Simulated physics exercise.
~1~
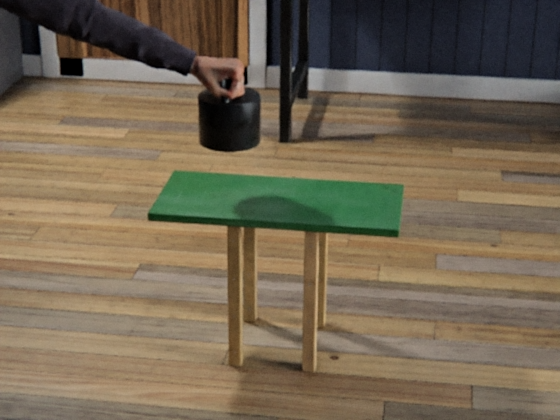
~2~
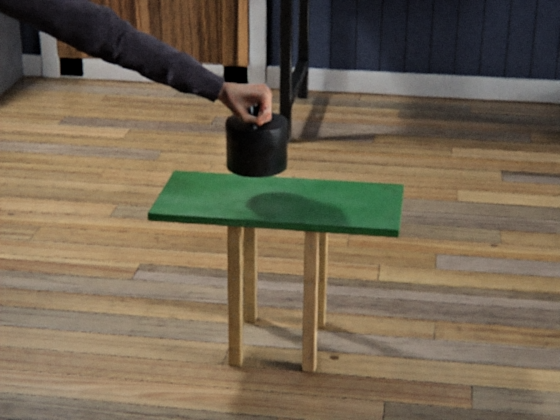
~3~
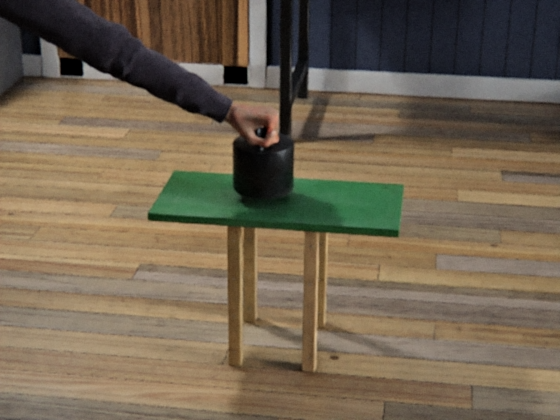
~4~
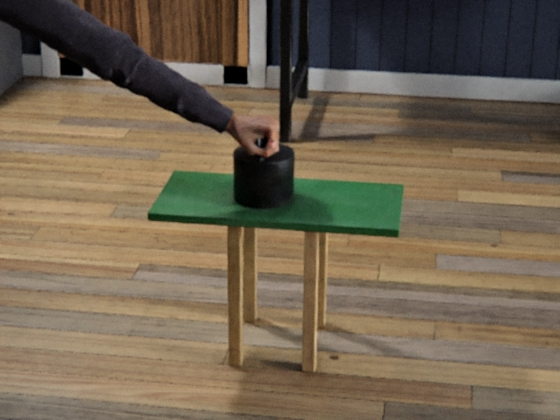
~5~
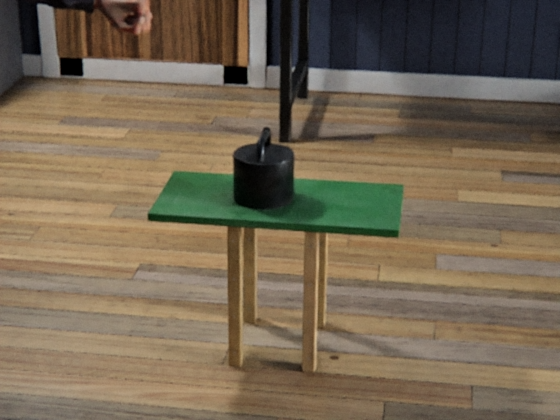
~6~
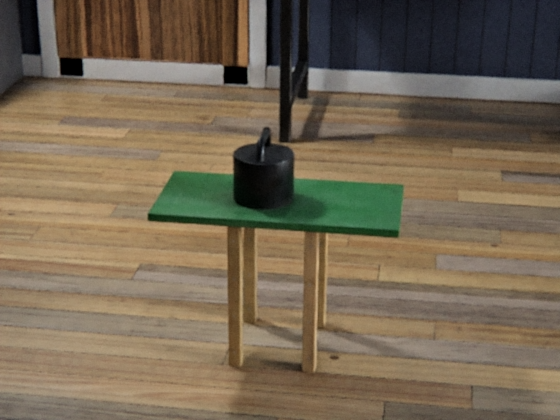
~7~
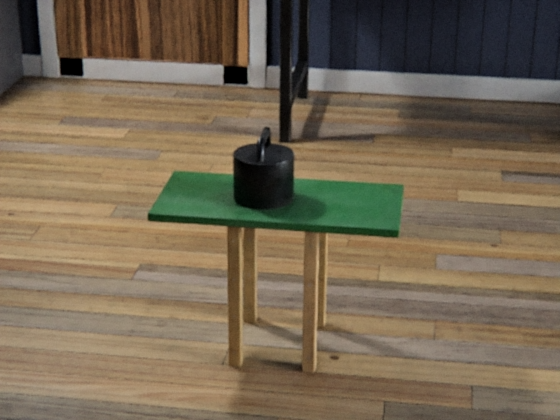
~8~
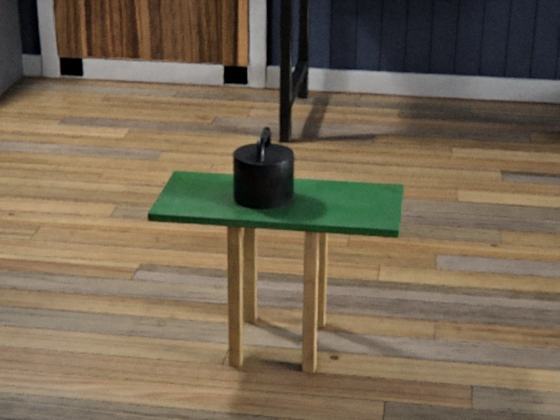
The clip shows a hand lowering a black cylindrical object with a looped handle onto a small green-topped table with wooden legs, then letting go and withdrawing to the left. The object stays on the tabletop, and the table remains standing still.
